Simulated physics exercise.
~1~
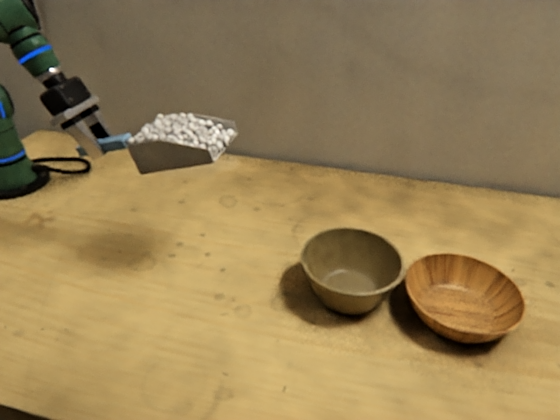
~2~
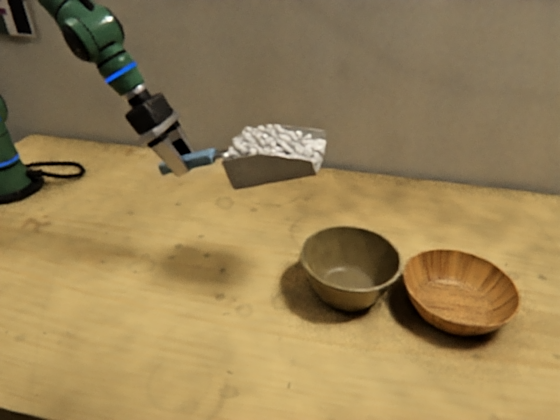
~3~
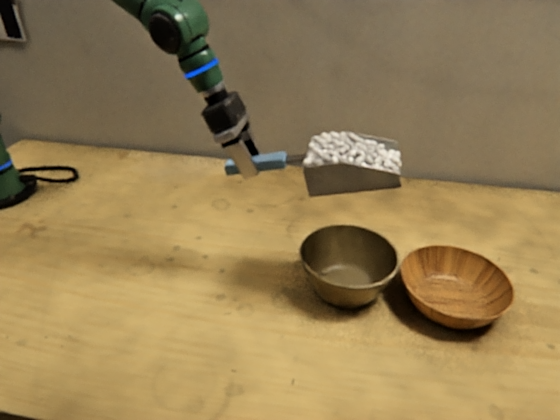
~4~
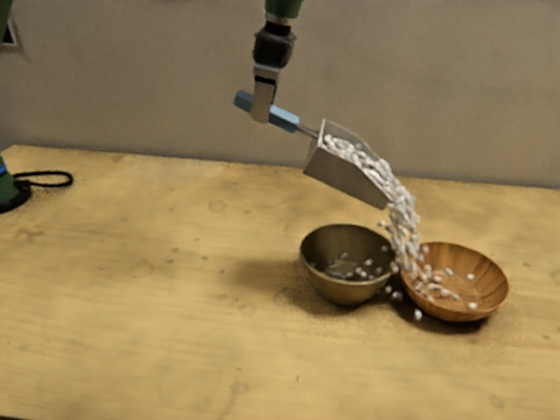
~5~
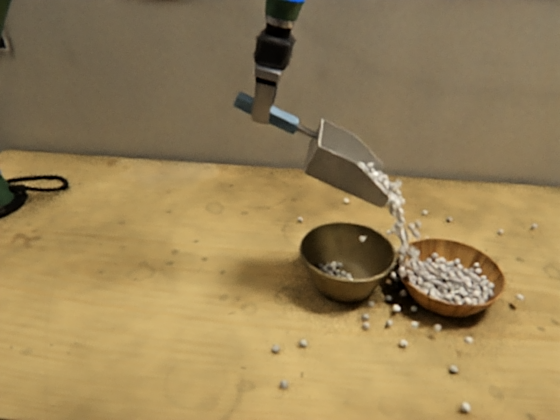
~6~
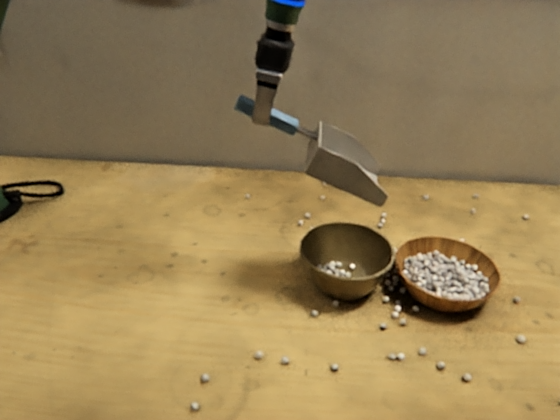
The footage shows a green robot arm carrying a scoop heaped with white beads rightward over a wooden table, then tipping it above two bowls. Most beads pour into the right wooden bowl, some land in the left metallic-looking bowl, and others scatter across the table, leaving the scoop empty.
